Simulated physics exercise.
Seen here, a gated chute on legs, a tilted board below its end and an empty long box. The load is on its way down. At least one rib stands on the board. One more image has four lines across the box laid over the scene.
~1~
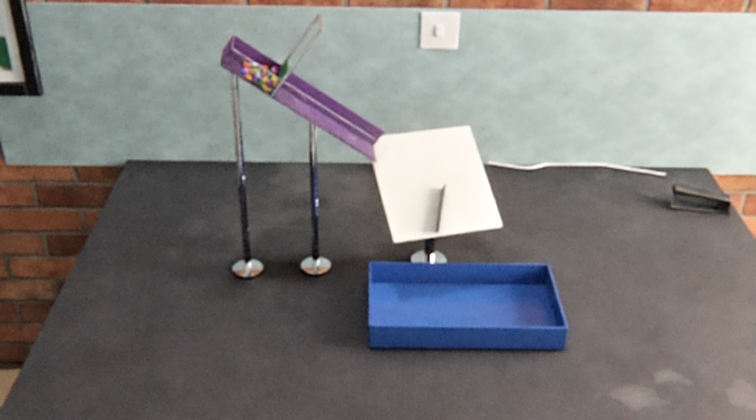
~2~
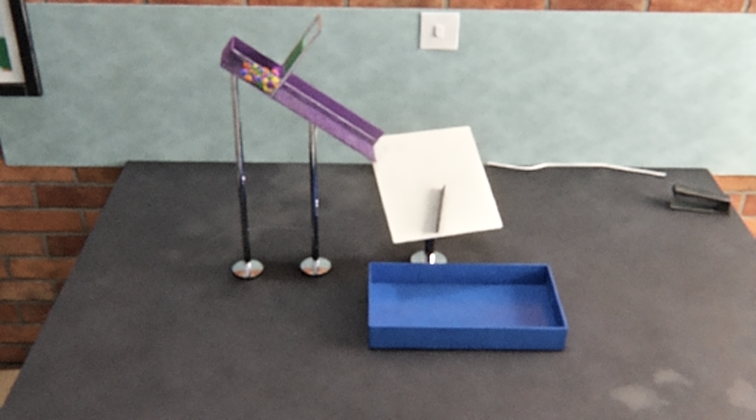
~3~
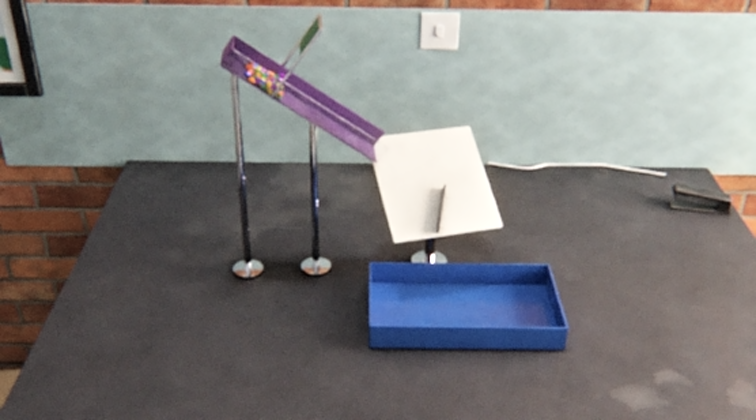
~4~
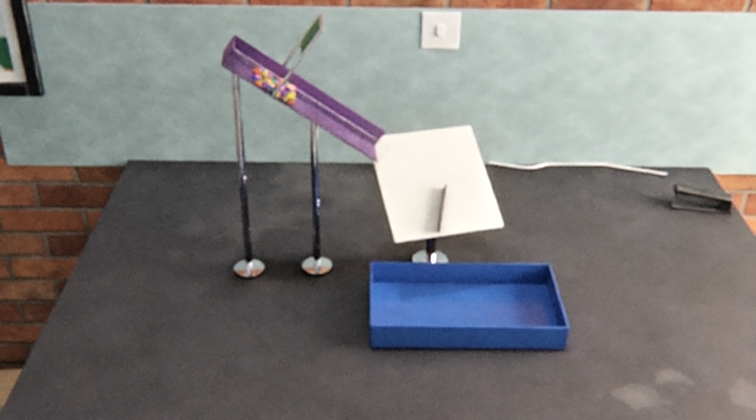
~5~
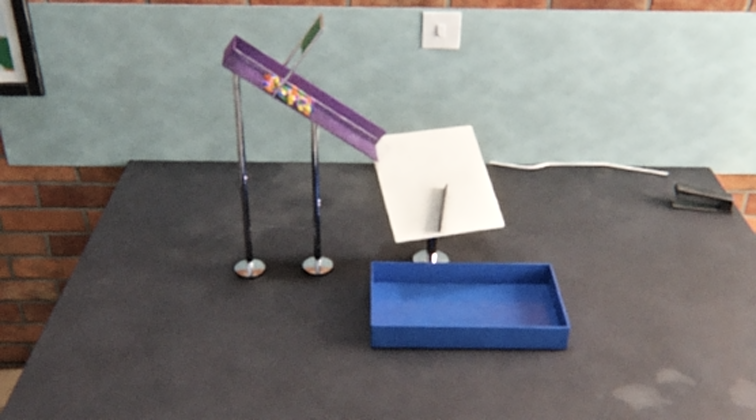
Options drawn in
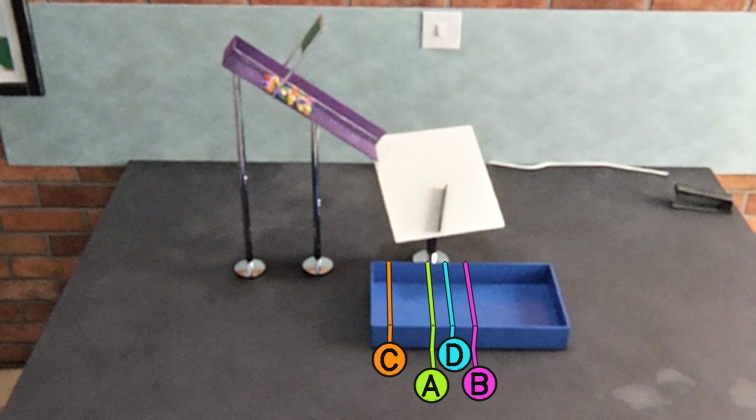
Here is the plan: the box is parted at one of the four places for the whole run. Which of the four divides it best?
It is A.
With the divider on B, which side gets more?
More lands on the left.
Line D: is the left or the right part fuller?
The left side.
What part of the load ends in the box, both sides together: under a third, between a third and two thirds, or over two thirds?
Over two thirds.
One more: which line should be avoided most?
That is line C.
On the marked copy, line A crosses the front rim at (433, 326); line B crosses the front rim at (475, 326); line C crosses the front rim at (390, 326); line D crosses the front rim at (452, 326).
For line A, of what is caught, about a third on the left of the divider, about two thirds on the right.
For line B, of what is caught, most on the left of the divider, about a quarter on the right.
For line C, of what is caught, none on the left of the divider, all on the right.
For line D, of what is caught, most on the left of the divider, about a quarter on the right.
